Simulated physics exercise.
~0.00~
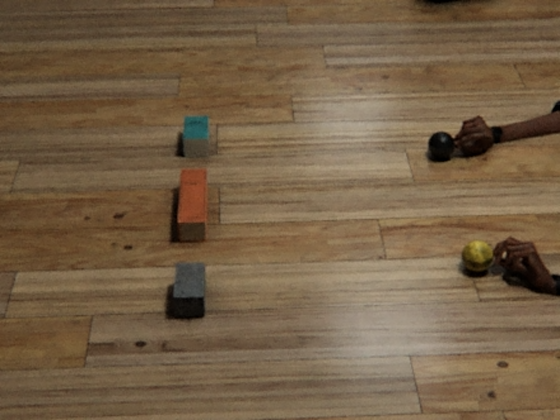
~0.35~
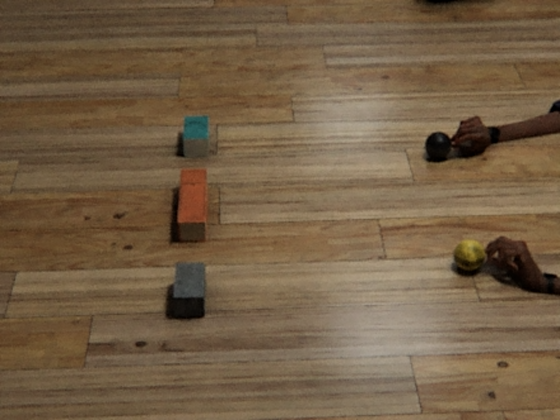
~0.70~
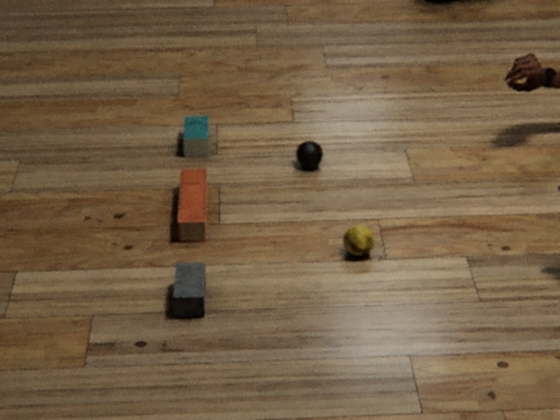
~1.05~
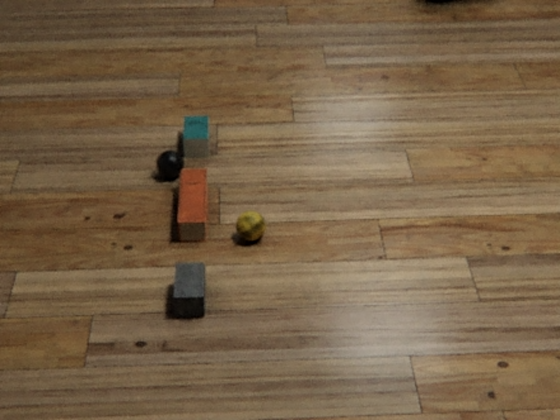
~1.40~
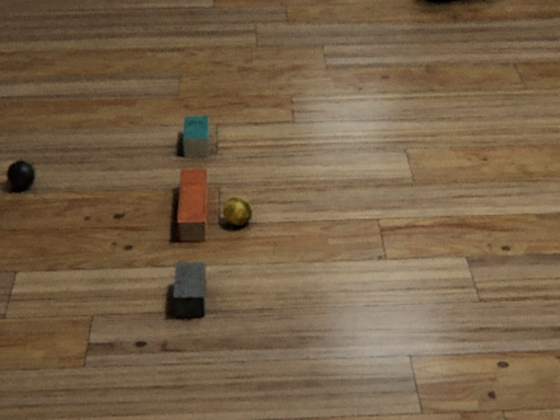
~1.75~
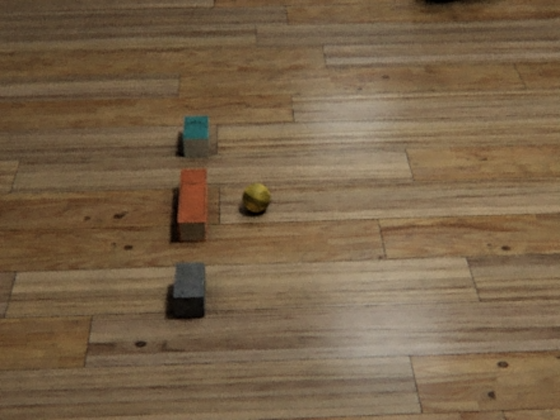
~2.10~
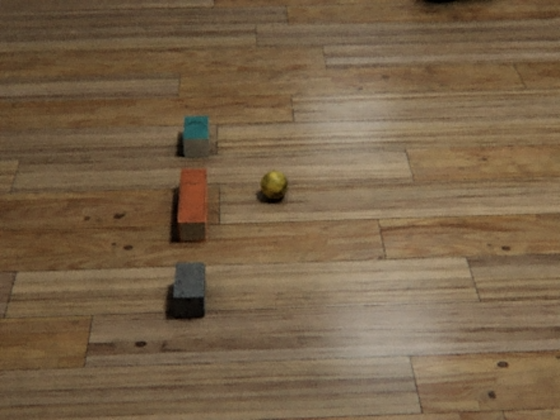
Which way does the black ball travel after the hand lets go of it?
The black ball rolls to the left, going through the gap between the turquoise and orange blocks and on out of view.
To begin with, two hands at the right hold a black ball and a yellow ball on a wooden floor, facing a row of turquoise, orange and grey blocks with gaps between them. The hands let go and draw back, and both balls roll left toward the row. The black ball passes through the gap between the turquoise and orange blocks and rolls on out of view at the left. The yellow ball reaches the orange block and is stopped. It then bounces off and rolls slowly back, up and to the right, while the blocks stay in place.
